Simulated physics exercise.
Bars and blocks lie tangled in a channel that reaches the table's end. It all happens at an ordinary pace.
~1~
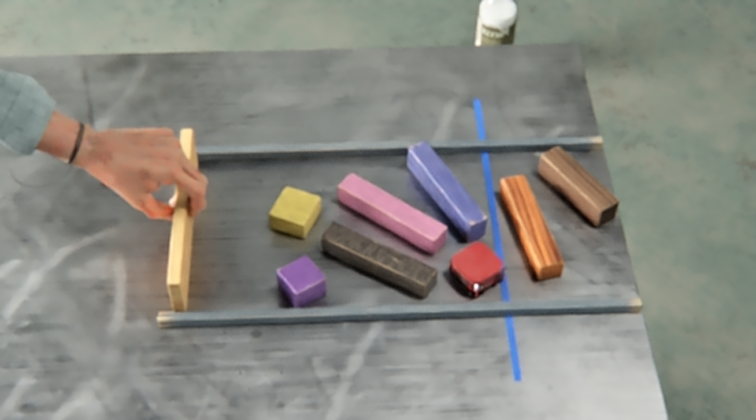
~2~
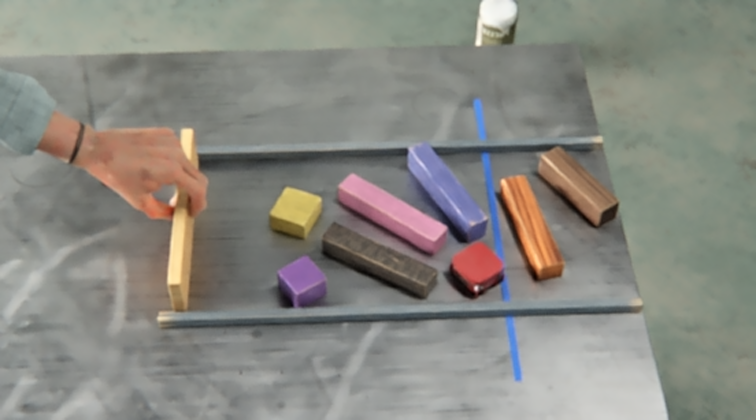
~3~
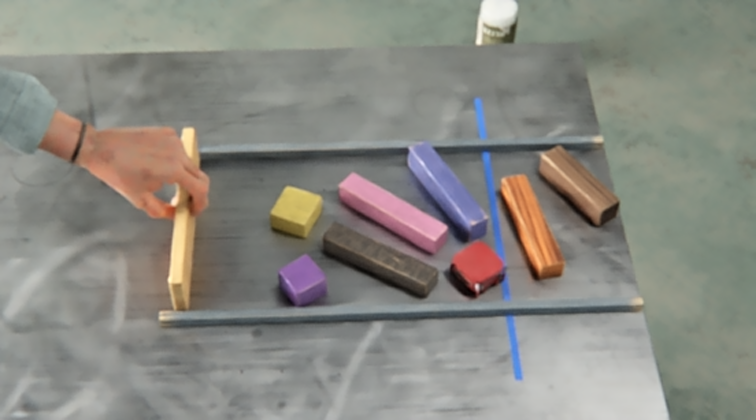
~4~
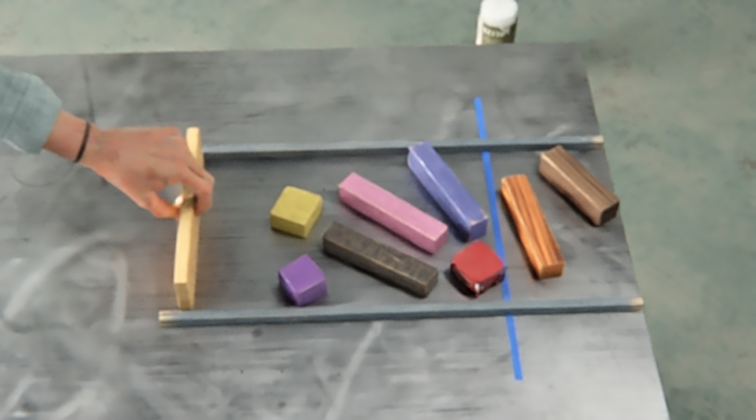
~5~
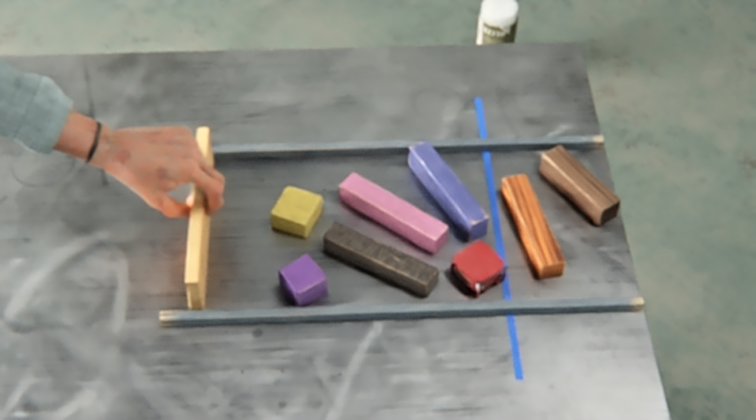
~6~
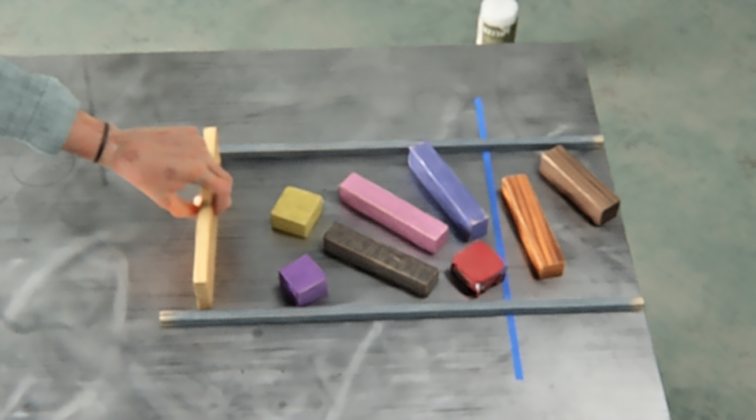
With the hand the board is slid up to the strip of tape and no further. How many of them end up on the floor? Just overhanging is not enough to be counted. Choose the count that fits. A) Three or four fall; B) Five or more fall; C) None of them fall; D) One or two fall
C.
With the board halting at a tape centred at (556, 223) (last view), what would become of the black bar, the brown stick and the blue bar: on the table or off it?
The black bar is still there. The brown stick is gone. The blue bar is gone.
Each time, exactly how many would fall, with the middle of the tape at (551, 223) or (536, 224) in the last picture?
It would be 3 and 2.
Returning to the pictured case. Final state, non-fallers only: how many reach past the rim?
Things overhanging at the end: 2.
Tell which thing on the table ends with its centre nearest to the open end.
Foremost: The brown stick.
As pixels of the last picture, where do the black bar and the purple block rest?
Black bar: About (549, 254); purple block: About (525, 283).
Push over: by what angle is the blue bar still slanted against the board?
It is near 5° out of line.
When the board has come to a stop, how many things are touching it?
It's 3.
Soon after, none off yet; brown stick at rest near (579, 185); orange stick at rest near (532, 225); red case at rest near (478, 269).
Then, none off yet; brown stick at rest near (579, 185); orange stick at rest near (532, 225); red case moved about its own width near (505, 257).
At rest, the number that fall off is zero.
